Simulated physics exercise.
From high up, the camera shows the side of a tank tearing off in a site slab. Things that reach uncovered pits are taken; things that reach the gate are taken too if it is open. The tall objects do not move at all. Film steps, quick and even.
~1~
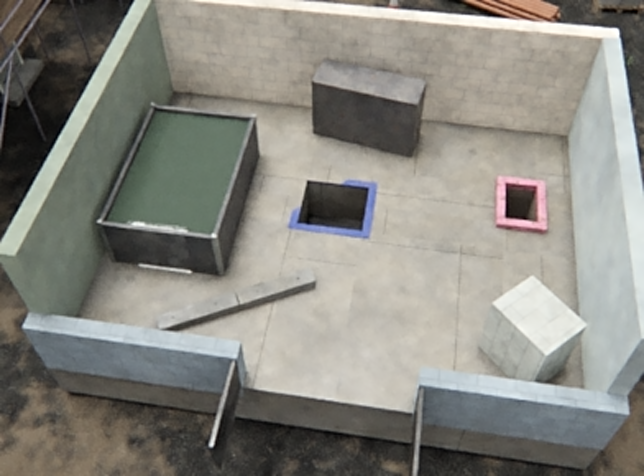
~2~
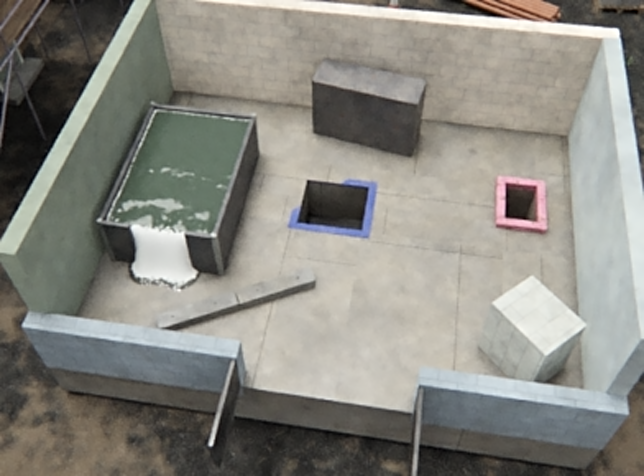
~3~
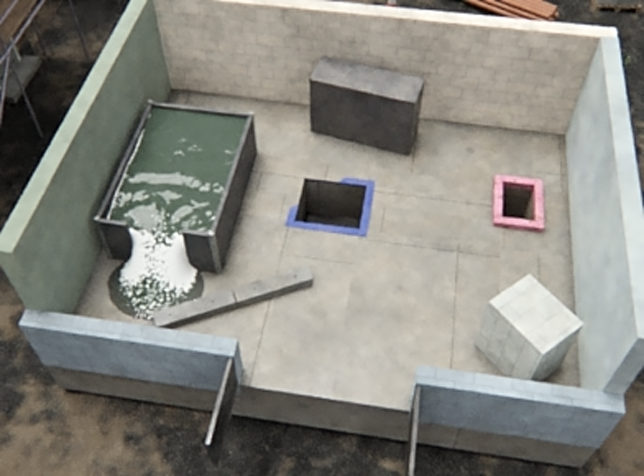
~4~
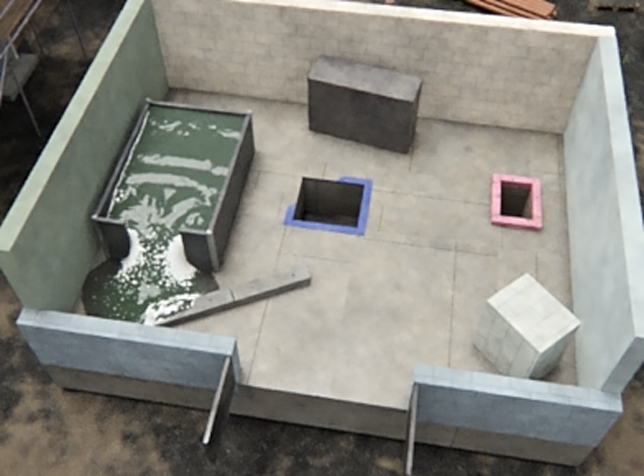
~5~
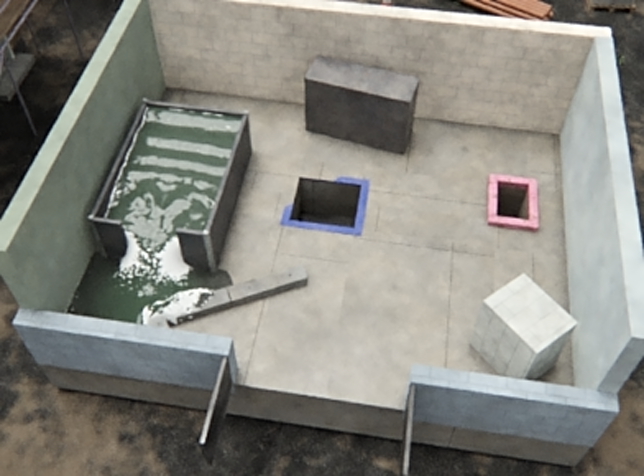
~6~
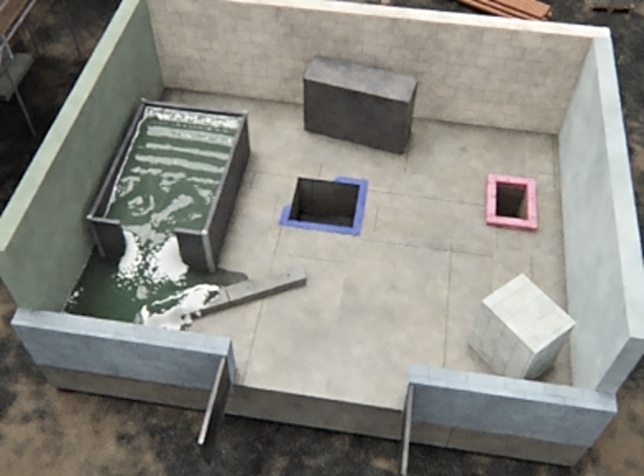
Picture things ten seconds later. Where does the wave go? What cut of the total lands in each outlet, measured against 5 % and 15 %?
The split: The gate sees 5 to 15 %, the pink pit sees under 5 %, the blue pit sees 5 to 15 %.
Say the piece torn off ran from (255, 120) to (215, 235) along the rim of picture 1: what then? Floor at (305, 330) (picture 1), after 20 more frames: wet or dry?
Lab note: Point logged as parched.
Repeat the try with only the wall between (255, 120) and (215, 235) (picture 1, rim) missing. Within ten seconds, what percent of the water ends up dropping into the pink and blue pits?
In percent: Pink 4, blue 50.
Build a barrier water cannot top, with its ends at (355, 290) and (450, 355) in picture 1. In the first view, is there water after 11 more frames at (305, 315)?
Submerged.
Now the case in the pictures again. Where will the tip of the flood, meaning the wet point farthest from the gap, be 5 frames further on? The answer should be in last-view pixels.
Front's tip: Near (321, 379).
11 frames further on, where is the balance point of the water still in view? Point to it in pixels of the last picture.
The water's centre sits above (174, 246).
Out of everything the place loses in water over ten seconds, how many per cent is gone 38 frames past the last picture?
About 45 per cent.
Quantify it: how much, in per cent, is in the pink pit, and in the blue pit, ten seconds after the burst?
Around 0 and 12 per cent, in that order.
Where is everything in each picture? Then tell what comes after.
The first frame shows still water in the water tank at (182, 170).
In the second frame, water pours out at (165, 254) and has run to (134, 272).
In the third frame, water pours out at (162, 252) and has run to (162, 315).
In the fourth frame, the front is at a hidden place, out from the gap at (160, 251).
In the fifth frame, the front is at a hidden place, out from the gap at (157, 251).
In the sixth frame, the front is at a hidden place, out from the gap at (155, 250).
A moment on, water covers 20 % of the floor; the gate 0 %, the pink pit 0 %, the blue pit 0 %.
Next, water covers 30 % of the floor; the gate 1 %, the pink pit 0 %, the blue pit 0 %.
Then, water covers 60 % of the floor; the gate 3 %, the pink pit 0 %, the blue pit 1 %.
Later, water covers 85 % of the floor; the gate 6 %, the pink pit 0 %, the blue pit 4 %.
In the end, water covers 95 % of the floor; the gate 8 %, the pink pit 0 %, the blue pit 13 %.
